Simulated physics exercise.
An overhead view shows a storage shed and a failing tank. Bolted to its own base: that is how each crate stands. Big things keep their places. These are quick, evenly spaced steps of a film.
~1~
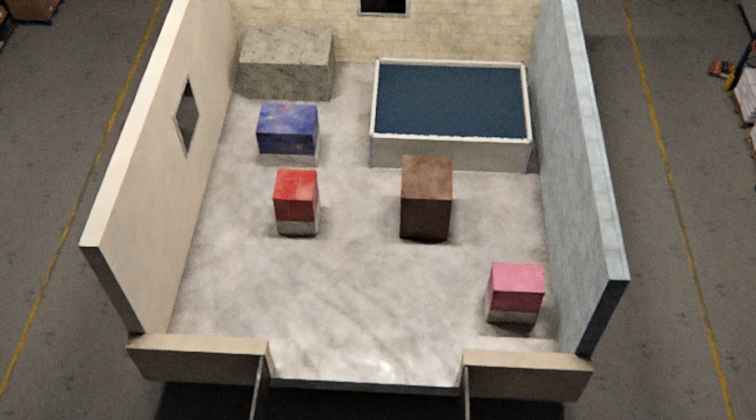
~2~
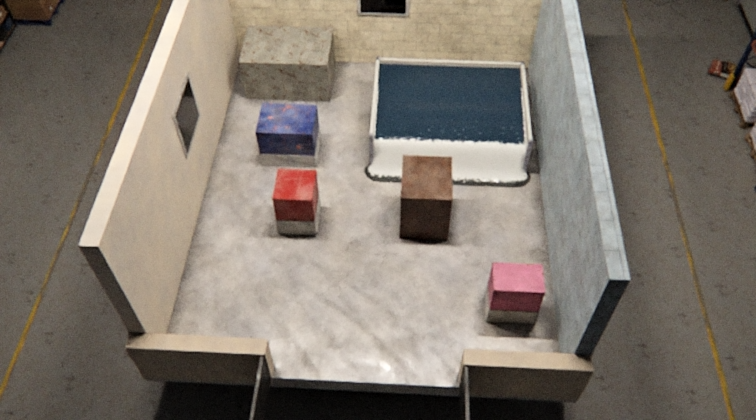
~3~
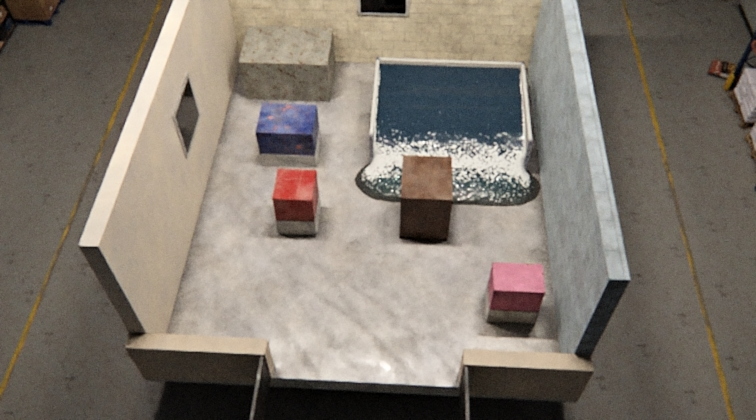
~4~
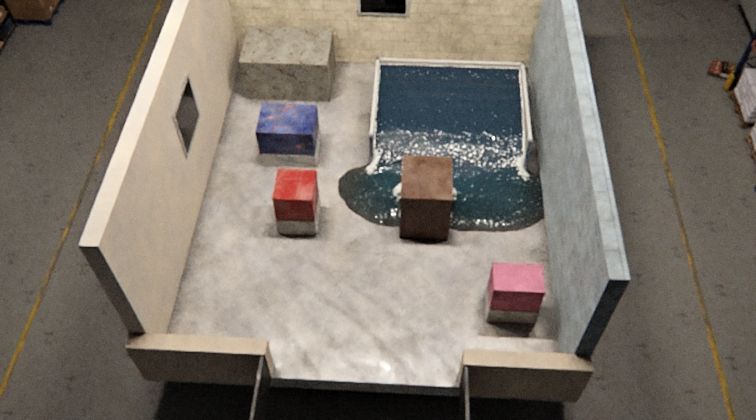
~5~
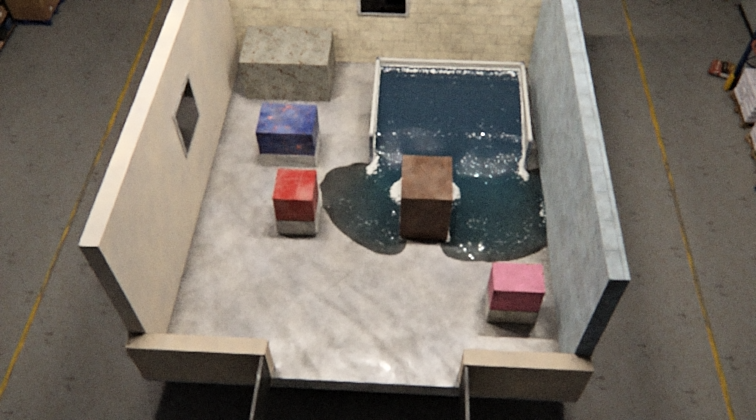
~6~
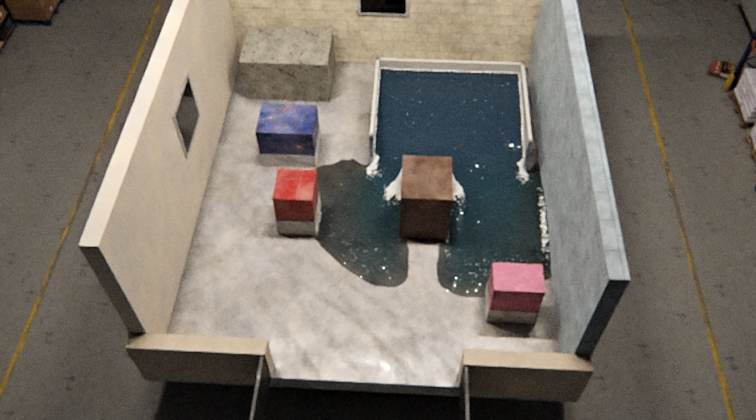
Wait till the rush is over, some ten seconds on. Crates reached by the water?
Red crate not reached, pink crate reached, blue crate not reached.
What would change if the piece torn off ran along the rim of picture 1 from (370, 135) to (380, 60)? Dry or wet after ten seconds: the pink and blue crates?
First the pink crate: It is never reached; then the blue crate: It gets reached.
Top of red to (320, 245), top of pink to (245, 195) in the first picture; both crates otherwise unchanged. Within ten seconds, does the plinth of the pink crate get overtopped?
I'd say the pink crate is missed.
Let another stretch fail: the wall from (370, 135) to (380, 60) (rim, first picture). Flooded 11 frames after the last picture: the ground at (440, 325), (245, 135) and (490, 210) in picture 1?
First: Spared by the leak. Second: Reached by the flood. Third: Spared by the leak.
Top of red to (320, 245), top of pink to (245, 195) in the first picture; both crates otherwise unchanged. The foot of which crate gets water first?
First: The red-painted one.
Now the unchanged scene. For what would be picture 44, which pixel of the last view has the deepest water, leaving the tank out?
I'd point to about (282, 168).
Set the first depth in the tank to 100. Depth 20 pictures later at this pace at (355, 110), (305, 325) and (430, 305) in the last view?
0, 18, 20 %.
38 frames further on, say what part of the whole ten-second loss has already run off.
About 65 per cent.
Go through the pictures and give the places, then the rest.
The first picture shows the water tank at (450, 101) is whole and still.
In the second picture, the front is at (368, 169), out from the gap at (448, 160).
In the third picture, water pours out at (448, 161) and has run to (361, 181).
In the fourth picture, water pours out at (448, 162) and has run to (346, 194).
In the fifth picture, the front is at (333, 212), out from the gap at (448, 162).
In the sixth picture, the front is at a hidden place, out from the gap at (448, 163).
A moment on, water covers 45 % of the floor; the red crate water round its plinth, the pink crate water round its plinth, the blue crate water round its plinth.
Next, water covers 65 % of the floor; the red crate water round its plinth, the pink crate water round its plinth, the blue crate water round its plinth.
Then, water covers 75 % of the floor; the red crate water round its plinth, the pink crate water round its plinth, the blue crate water round its plinth.
Later, water covers 90 % of the floor; the red crate water round its plinth, the pink crate water round its plinth, the blue crate water round its plinth.
In the end, water covers 100 % of the floor; the red crate stayed above the water, the pink crate was topped, the blue crate stayed above the water.
